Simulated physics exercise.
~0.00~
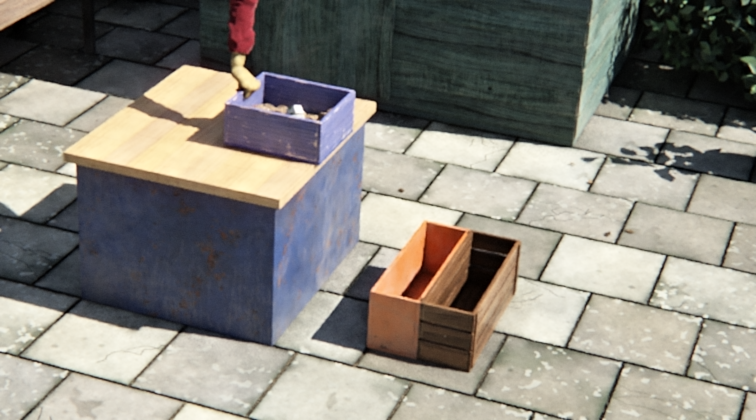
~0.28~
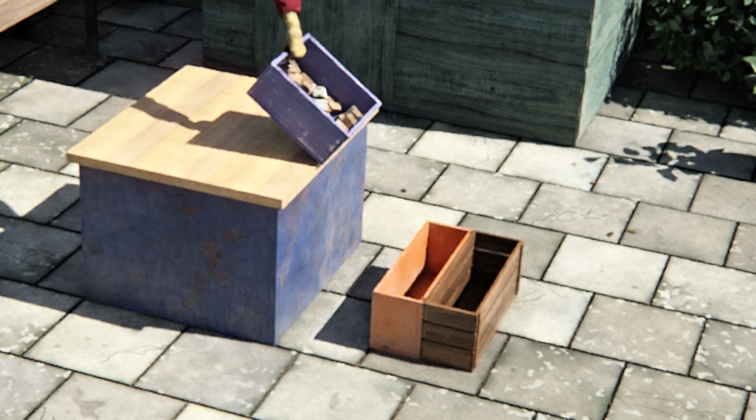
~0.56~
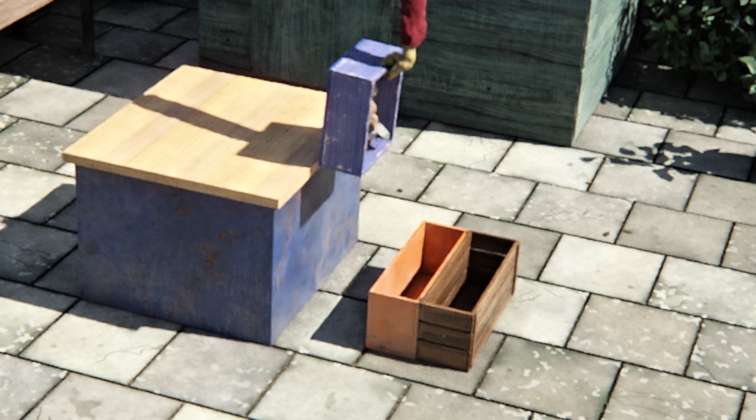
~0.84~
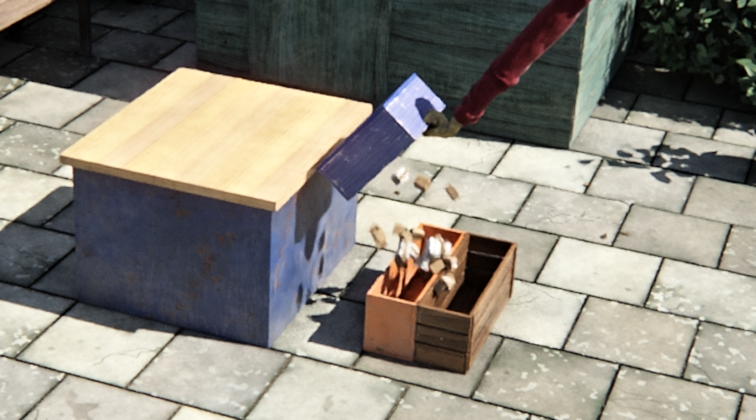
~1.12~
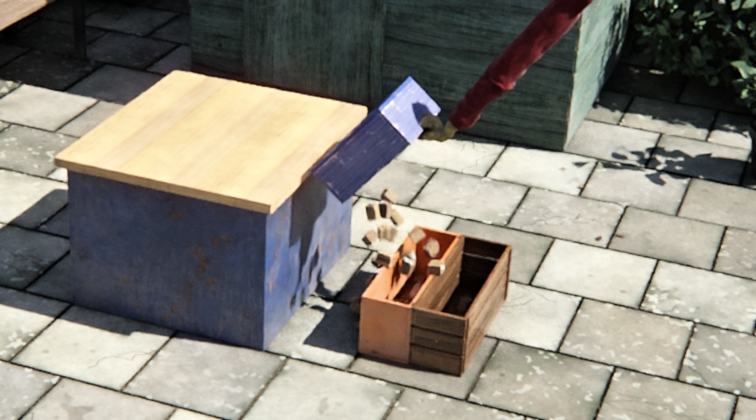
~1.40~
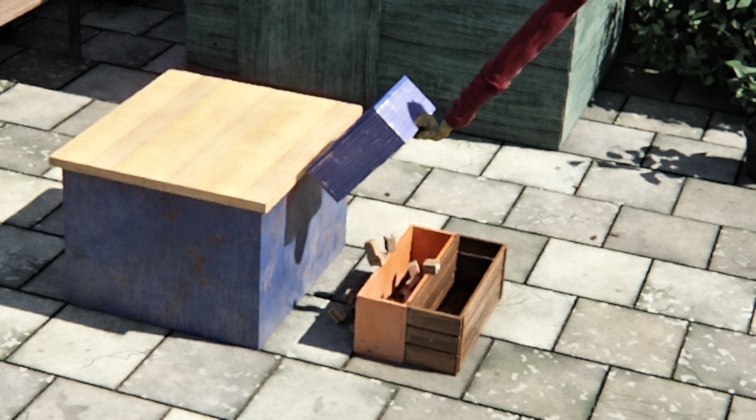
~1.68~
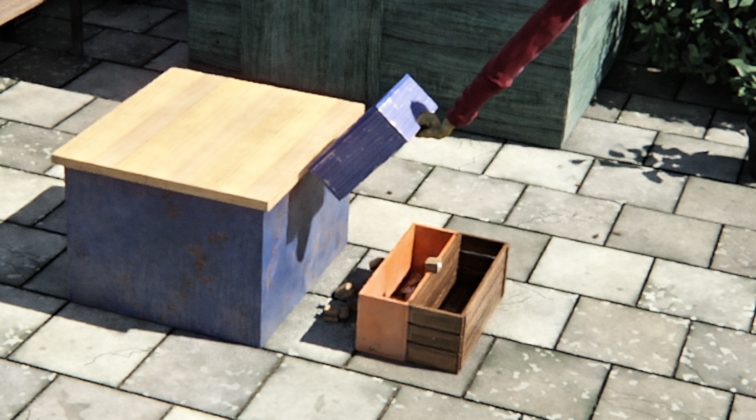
At first, a blue crate of small brownish pieces sits on a wooden-topped blue bench, with a red-sleeved hand at its back edge. The hand tips the crate up toward the right, and the pieces slide to its lower side. It swings past upright at the bench's edge until its open side faces downward. Pieces pour out, many dropping into the orange tote beside the dark wooden trough. As the crate is held tilted, the stream thins and some pieces fall short, landing on the paving between bench and tote, where a small cluster remains.
